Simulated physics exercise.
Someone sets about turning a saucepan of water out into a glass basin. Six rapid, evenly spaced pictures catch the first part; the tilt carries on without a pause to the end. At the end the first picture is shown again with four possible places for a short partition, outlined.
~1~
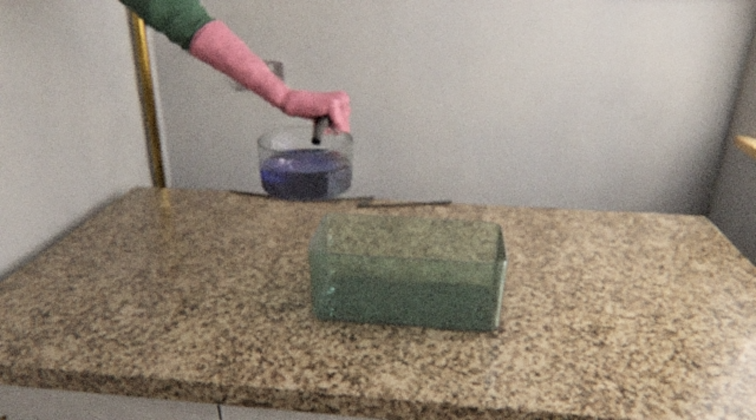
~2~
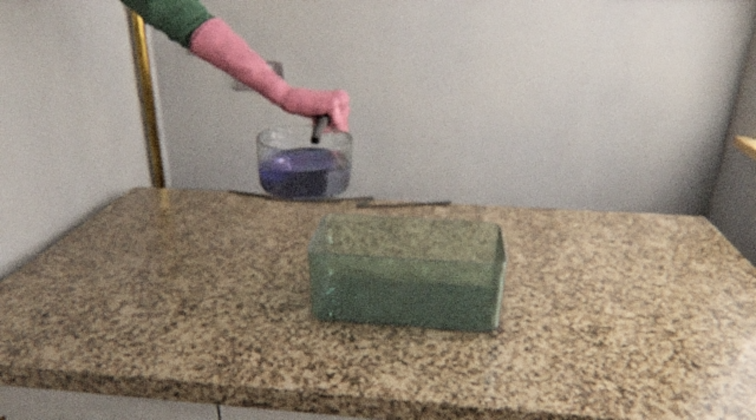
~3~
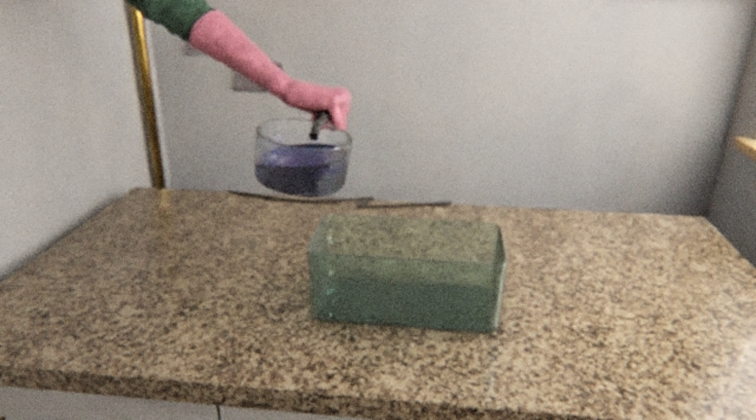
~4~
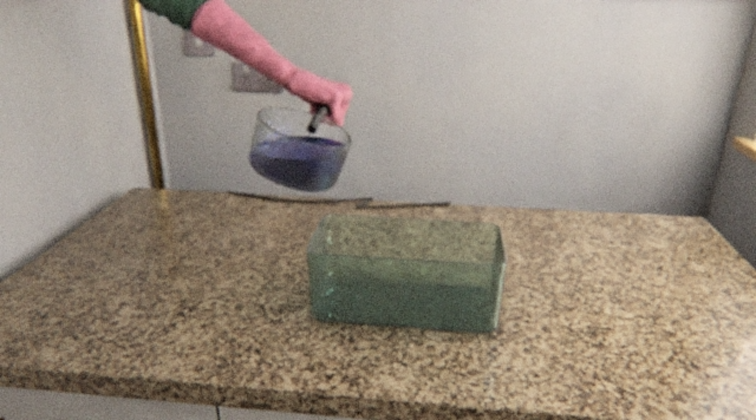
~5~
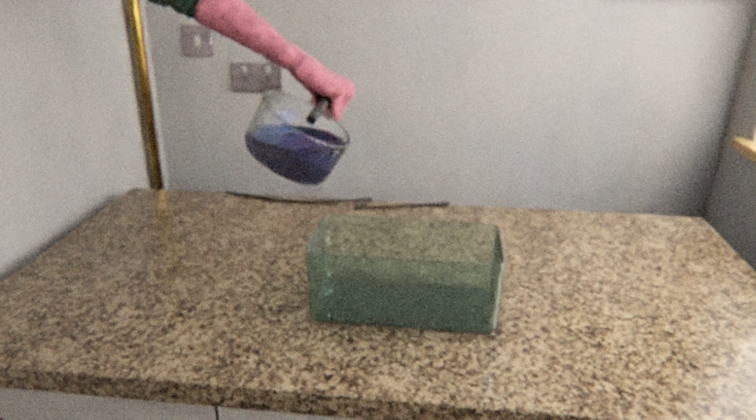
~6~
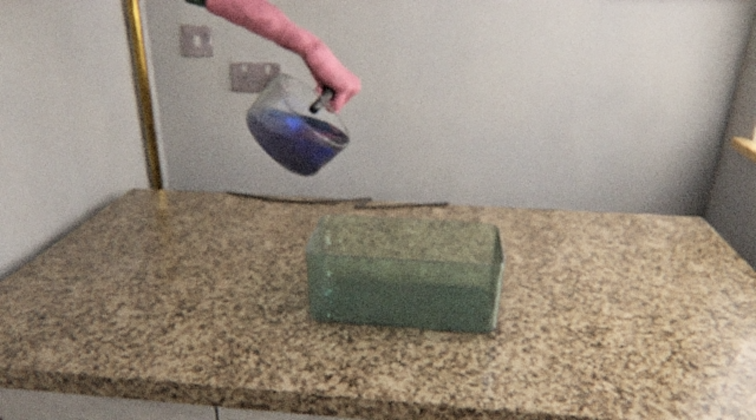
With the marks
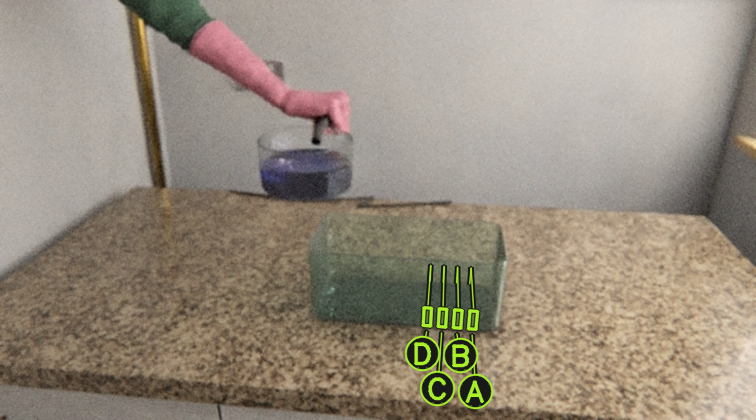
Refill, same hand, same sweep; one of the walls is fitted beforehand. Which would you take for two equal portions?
D.
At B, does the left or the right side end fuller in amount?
The left one.
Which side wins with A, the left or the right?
The left one.
On the marked copy, A at (472, 334); B at (456, 333); C at (441, 332); D at (426, 331).
With A, about 80 % ends left of the wall and 9 % right of it; 10 % is lost outside.
With B, about 82 % ends left of the wall and 11 % right of it; 7 % is lost outside.
With C, about 71 % ends left of the wall and 19 % right of it; 9 % is lost outside.
With D, about 50 % ends left of the wall and 43 % right of it; 7 % is lost outside.
